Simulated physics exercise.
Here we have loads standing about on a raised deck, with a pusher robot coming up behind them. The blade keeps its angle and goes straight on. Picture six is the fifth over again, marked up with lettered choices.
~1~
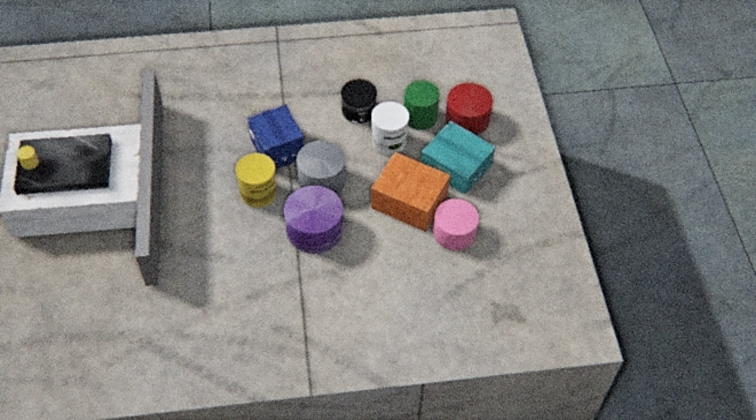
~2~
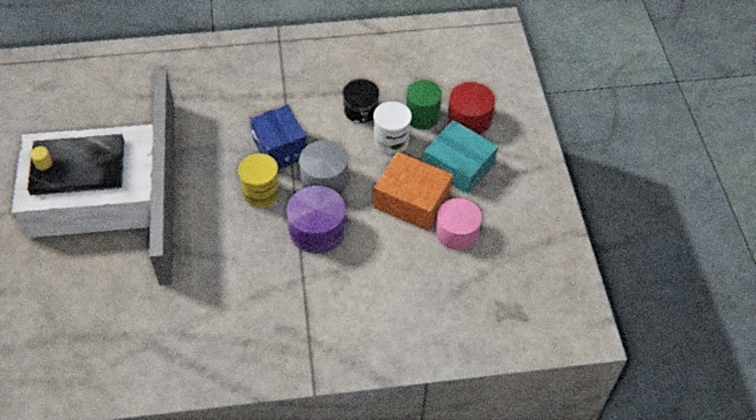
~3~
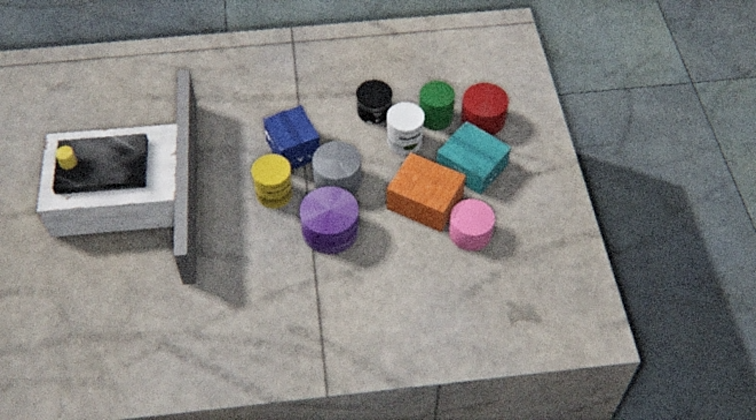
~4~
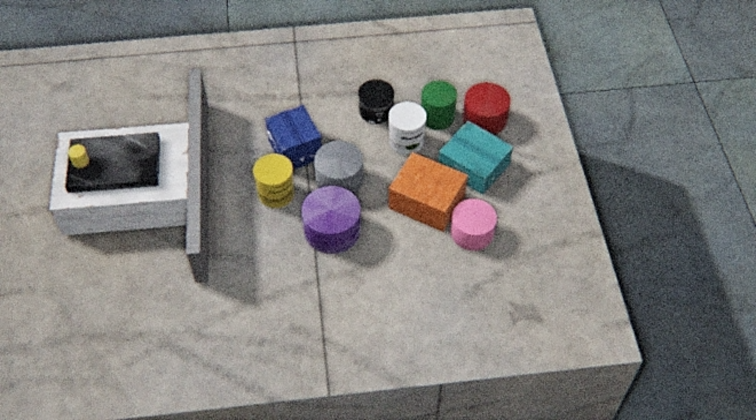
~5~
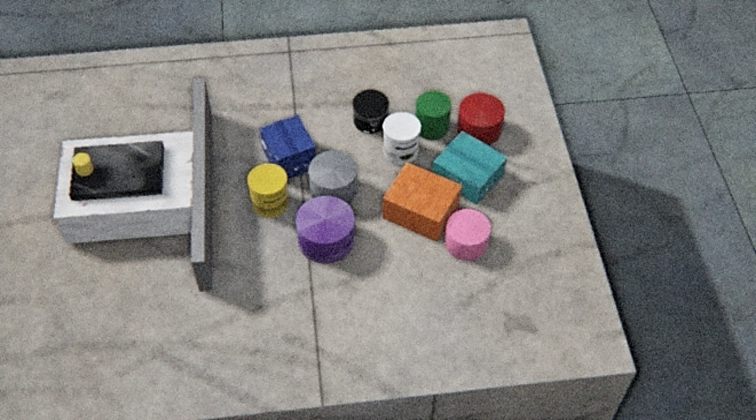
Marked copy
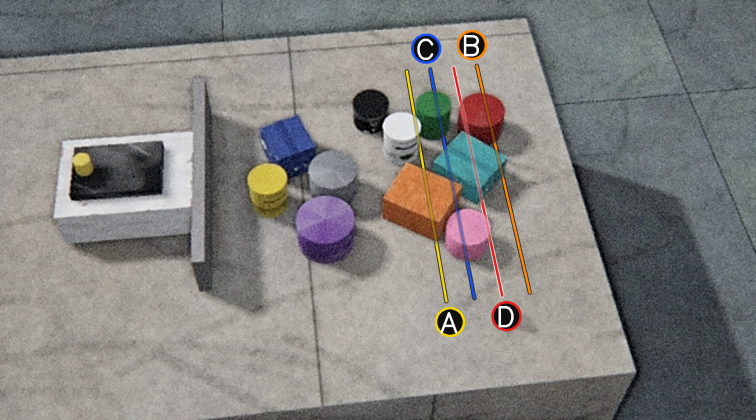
The video shows colourful boxes and round containers clustered on a raised grey deck while a white pusher robot with an upright front plate moves a short way right toward them, leaving the objects undisturbed as the view shifts slightly.
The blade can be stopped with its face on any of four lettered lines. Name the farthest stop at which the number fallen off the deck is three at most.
No fourth one falls up to B.
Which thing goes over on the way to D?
It is the turquoise box.
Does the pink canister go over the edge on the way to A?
No.
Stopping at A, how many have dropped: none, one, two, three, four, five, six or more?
The count is none.
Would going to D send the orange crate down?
No.
On the marked copy, A at (425, 176); B at (501, 169); C at (450, 174); D at (476, 171).
Following B. Soon after the start, robot (237, 159); purple canister (351, 229); blue box (336, 147).
Later, robot (348, 149); turquoise box (539, 165); red canister (507, 113).
In the end, robot (431, 142); red canister over the edge; turquoise box over the edge; three fallen.
As for the rest, A is within the limit but short; C is within the limit but short; D is within the limit but short.
